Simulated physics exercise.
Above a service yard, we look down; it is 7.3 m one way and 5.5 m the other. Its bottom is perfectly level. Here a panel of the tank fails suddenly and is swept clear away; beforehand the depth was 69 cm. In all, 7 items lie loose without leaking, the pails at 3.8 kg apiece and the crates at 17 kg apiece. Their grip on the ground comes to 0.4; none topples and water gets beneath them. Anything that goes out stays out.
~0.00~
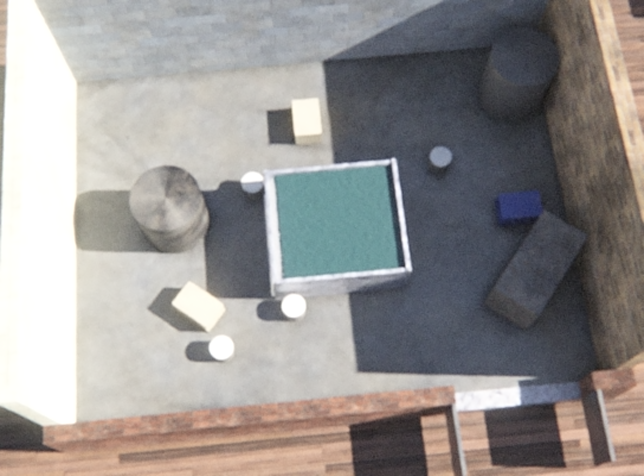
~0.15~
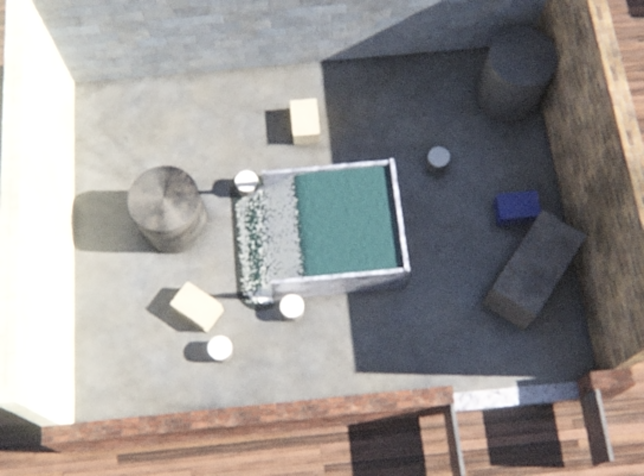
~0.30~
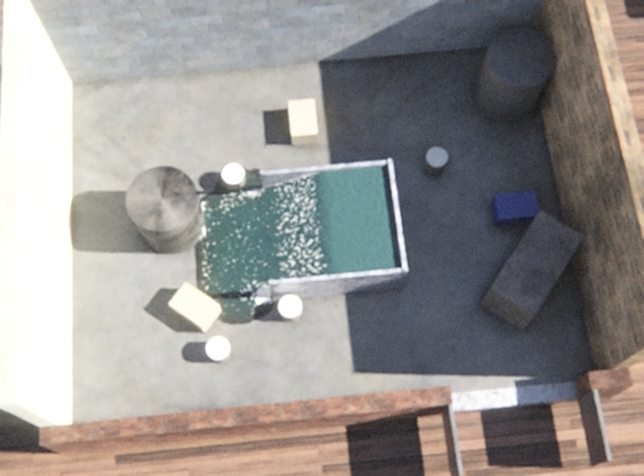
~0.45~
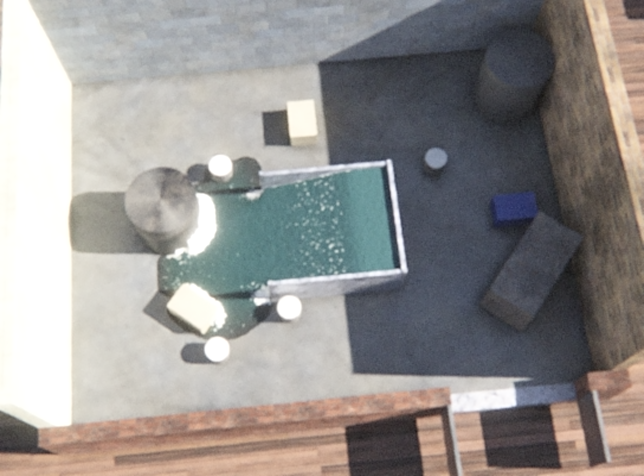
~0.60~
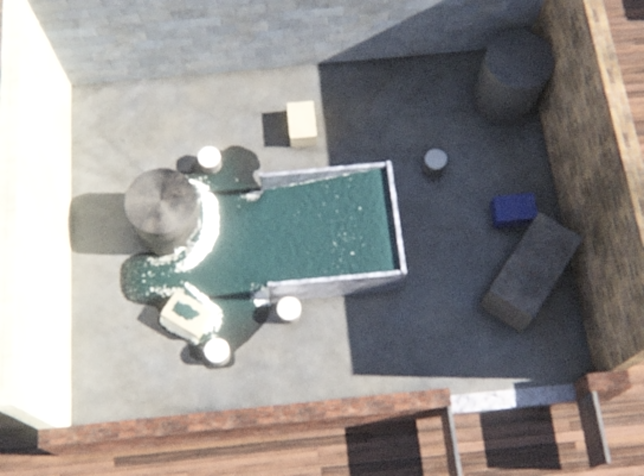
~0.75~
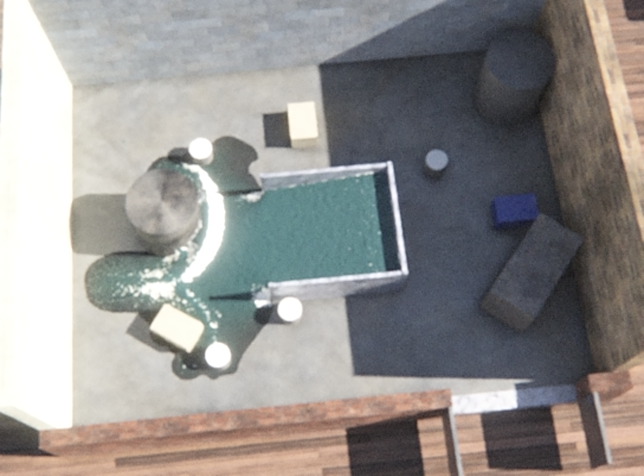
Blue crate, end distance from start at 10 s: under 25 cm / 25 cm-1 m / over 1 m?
It hardly moves.
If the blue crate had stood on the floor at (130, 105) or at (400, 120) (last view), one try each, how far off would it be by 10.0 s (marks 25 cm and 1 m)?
Well, the first time it covers a big distance, and the second time it keeps still.
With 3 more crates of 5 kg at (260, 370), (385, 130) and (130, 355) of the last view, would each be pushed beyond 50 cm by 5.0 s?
Taking them in order: Far enough, not far enough and far enough.
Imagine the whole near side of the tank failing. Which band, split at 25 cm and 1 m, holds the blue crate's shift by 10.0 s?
The blue crate remains in place.
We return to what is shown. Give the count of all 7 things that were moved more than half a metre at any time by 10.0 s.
5.
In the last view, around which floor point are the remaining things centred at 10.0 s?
Close to pixel (426, 214).
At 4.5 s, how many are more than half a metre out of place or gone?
By that time the total stands at 3.
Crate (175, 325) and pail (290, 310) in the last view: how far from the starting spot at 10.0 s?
First 200 cm, then 200 cm.
After 2.0 s the blue crate is near (517, 208), 0.0 m from its start, aground; 0 of 7 are out; 2 afloat.
After 4.5 s the blue crate is near (517, 208), 0.0 m from its start, aground; 0 of 7 are out; 2 afloat.
After 7.0 s the blue crate is near (517, 208), 0.0 m from its start, aground; 0 of 7 are out; 1 afloat.
After 10.0 s the blue crate is near (517, 208), 0.0 m from its start, aground; 0 of 7 are out; 2 afloat.
